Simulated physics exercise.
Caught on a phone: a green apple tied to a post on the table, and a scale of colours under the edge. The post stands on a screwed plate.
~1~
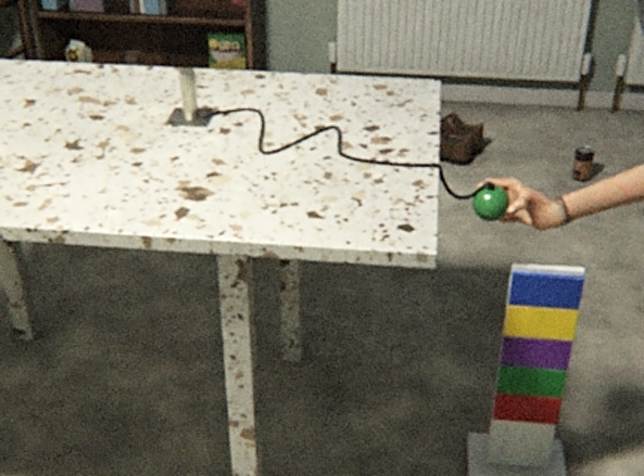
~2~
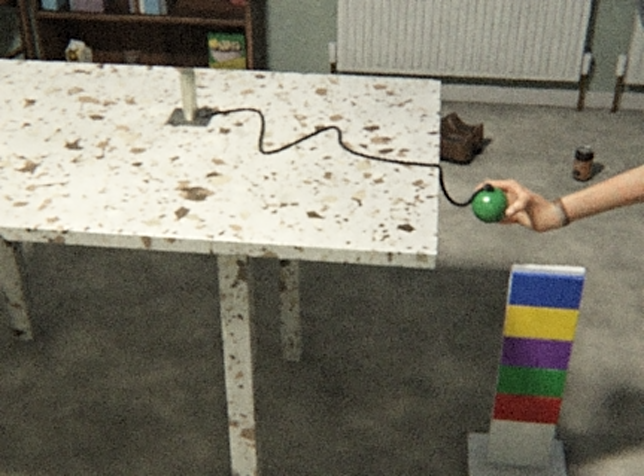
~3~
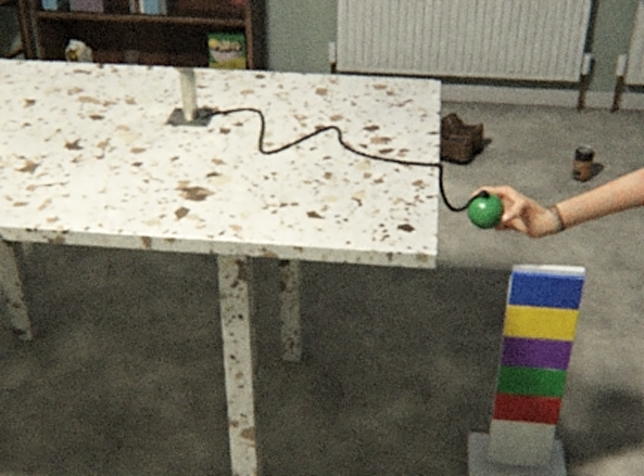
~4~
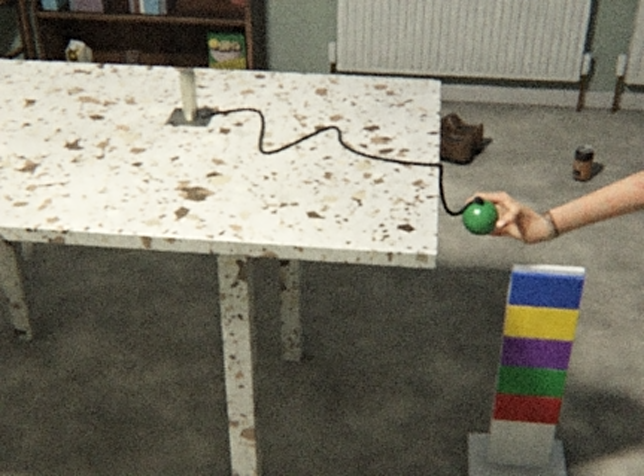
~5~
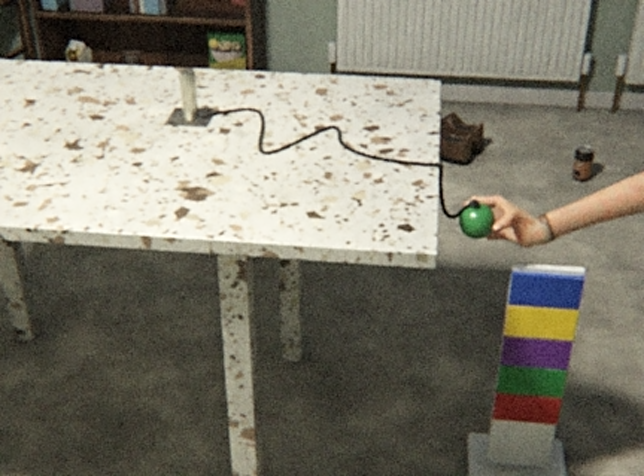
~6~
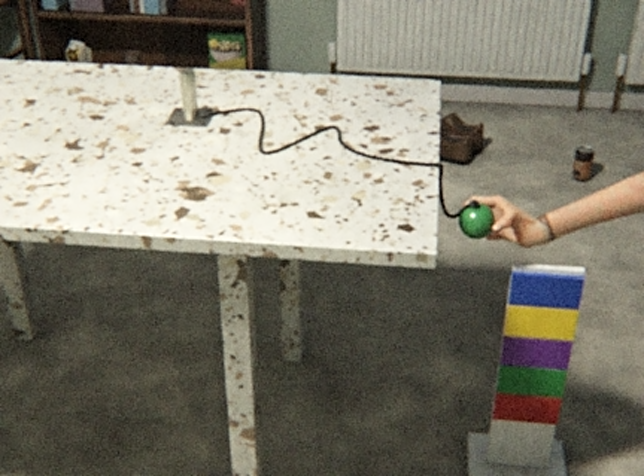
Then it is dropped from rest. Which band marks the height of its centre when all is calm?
The green one.
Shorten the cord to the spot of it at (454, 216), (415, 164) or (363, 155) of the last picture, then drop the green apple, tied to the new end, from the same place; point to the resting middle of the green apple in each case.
The places are (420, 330), (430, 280) and (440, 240).
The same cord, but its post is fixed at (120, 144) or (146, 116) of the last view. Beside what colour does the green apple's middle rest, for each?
Try by try: Purple; purple.
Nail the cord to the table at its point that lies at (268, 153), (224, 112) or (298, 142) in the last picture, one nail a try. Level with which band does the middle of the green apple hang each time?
In that order: Yellow; green; yellow.
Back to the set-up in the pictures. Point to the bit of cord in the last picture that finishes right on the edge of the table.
It lies at about (333, 127).
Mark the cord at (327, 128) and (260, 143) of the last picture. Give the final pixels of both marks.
At (434, 152), then (328, 136).
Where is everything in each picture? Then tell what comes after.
In the first frame, green apple (492, 203); blue (546, 293); yellow (541, 324); purple (536, 354); green (532, 382); red (527, 410).
In the second frame, green apple (490, 205); cord through (241, 110) (261, 140) (309, 136) (345, 148) (429, 165).
In the third frame, green apple (487, 211).
In the fourth frame, green apple (481, 217); cord through (241, 110) (261, 140) (309, 136) (347, 147) (431, 165).
In the fifth frame, green apple (477, 221).
In the sixth frame, green apple (477, 221); cord through (241, 110) (261, 140) (309, 136) (347, 147) (431, 165).
Soon after, apple near (433, 340); level with purple.
Then, apple near (414, 355); level with green.
At rest, apple near (421, 359); level with green. The cord holds its middle at green.
